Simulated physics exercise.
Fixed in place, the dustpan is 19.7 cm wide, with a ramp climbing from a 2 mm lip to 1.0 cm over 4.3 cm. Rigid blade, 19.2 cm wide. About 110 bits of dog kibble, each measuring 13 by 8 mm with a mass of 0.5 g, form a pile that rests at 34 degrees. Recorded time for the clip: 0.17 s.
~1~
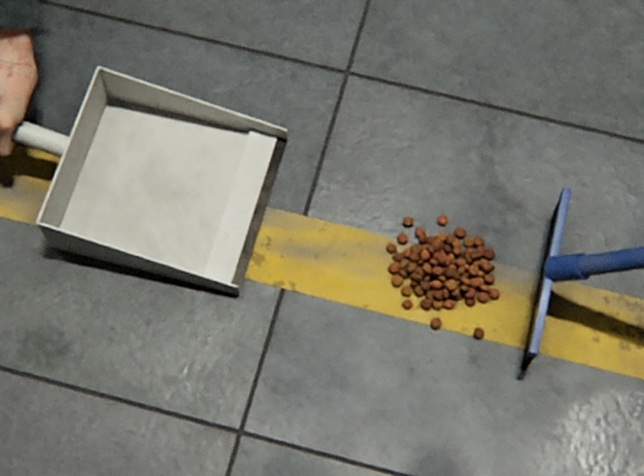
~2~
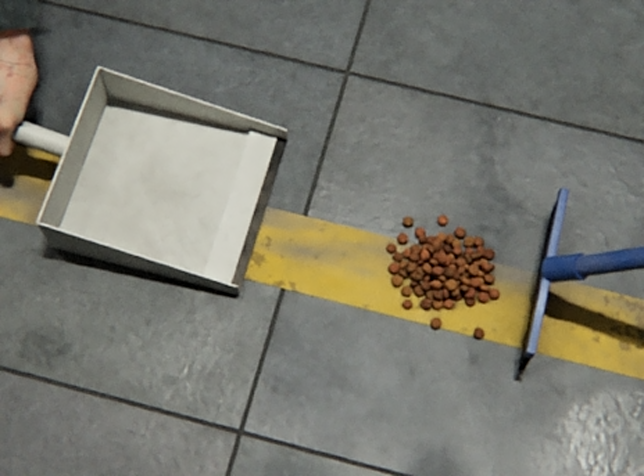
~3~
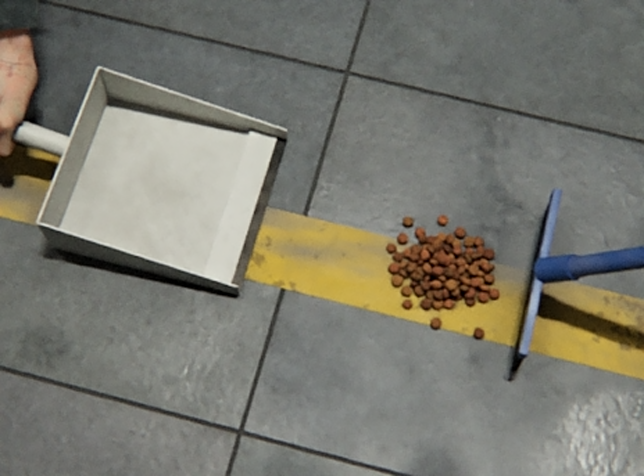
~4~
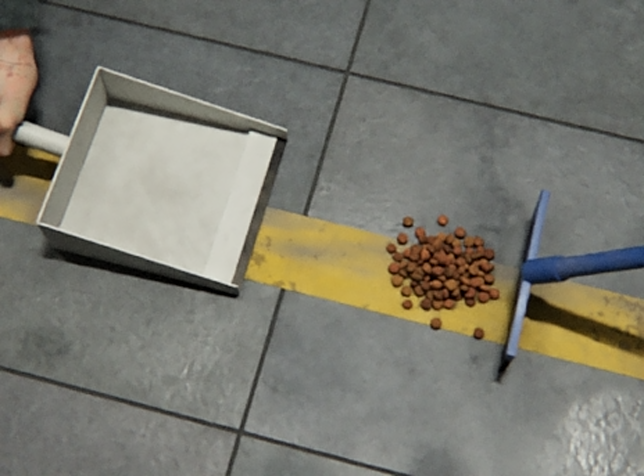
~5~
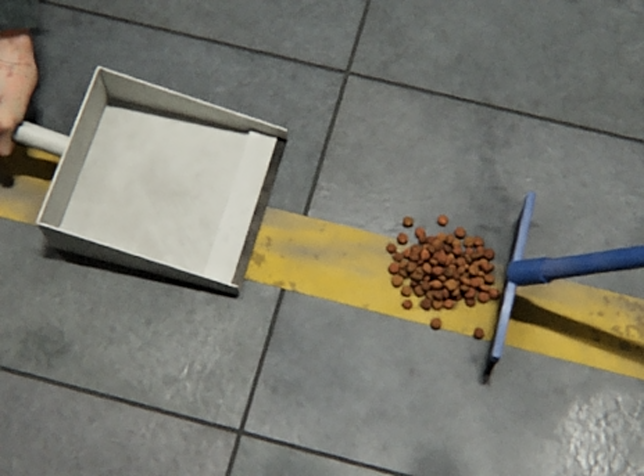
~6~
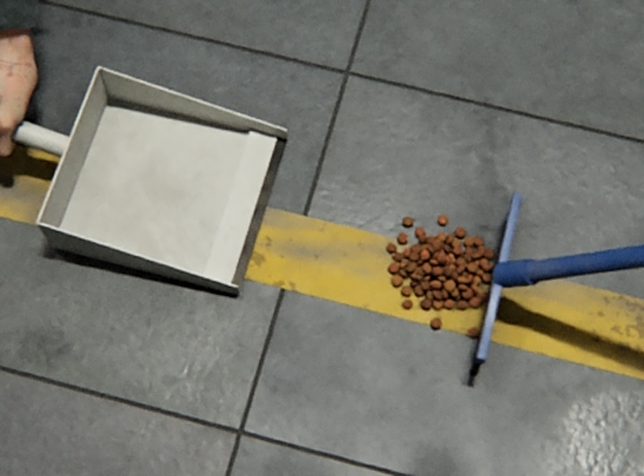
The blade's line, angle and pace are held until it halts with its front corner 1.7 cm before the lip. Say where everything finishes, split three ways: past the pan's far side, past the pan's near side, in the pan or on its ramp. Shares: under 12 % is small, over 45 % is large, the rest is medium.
Far side: A small share; near side: A medium share; pan: A medium share.
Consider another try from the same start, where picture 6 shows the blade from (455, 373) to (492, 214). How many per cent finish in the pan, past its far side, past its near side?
Pan 5, far 0, near 35.
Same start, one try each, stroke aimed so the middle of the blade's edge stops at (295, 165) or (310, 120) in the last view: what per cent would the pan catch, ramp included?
Roughly 50 per cent for the first try and 20 per cent for the second.
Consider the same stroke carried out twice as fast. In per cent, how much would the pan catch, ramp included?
Then around 30 per cent.
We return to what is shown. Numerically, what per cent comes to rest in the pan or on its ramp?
Some 20 per cent.
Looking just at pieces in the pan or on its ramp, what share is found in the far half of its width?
Around 0 percent.
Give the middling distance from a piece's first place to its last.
I'd say close to 22 cm.
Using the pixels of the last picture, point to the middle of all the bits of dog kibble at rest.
Est. centre at rest: (246, 268) px.
Then, 0.29 s after the last picture, middle of the blade 15 cm from the lip; 0 % over the lip, far side 0 %, near side 5 %.
Then, 0.49 s after the last picture, middle of the blade 6 cm from the lip; 0 % over the lip, far side 0 %, near side 25 %.
Then, 0.80 s after the last picture, middle of the blade 2 cm from the lip; 20 % over the lip, far side 0 %, near side 35 %.
In the end, far side 0 %, near side 35 %, pan 20 %, in front of the lip or behind the blade 45 %.
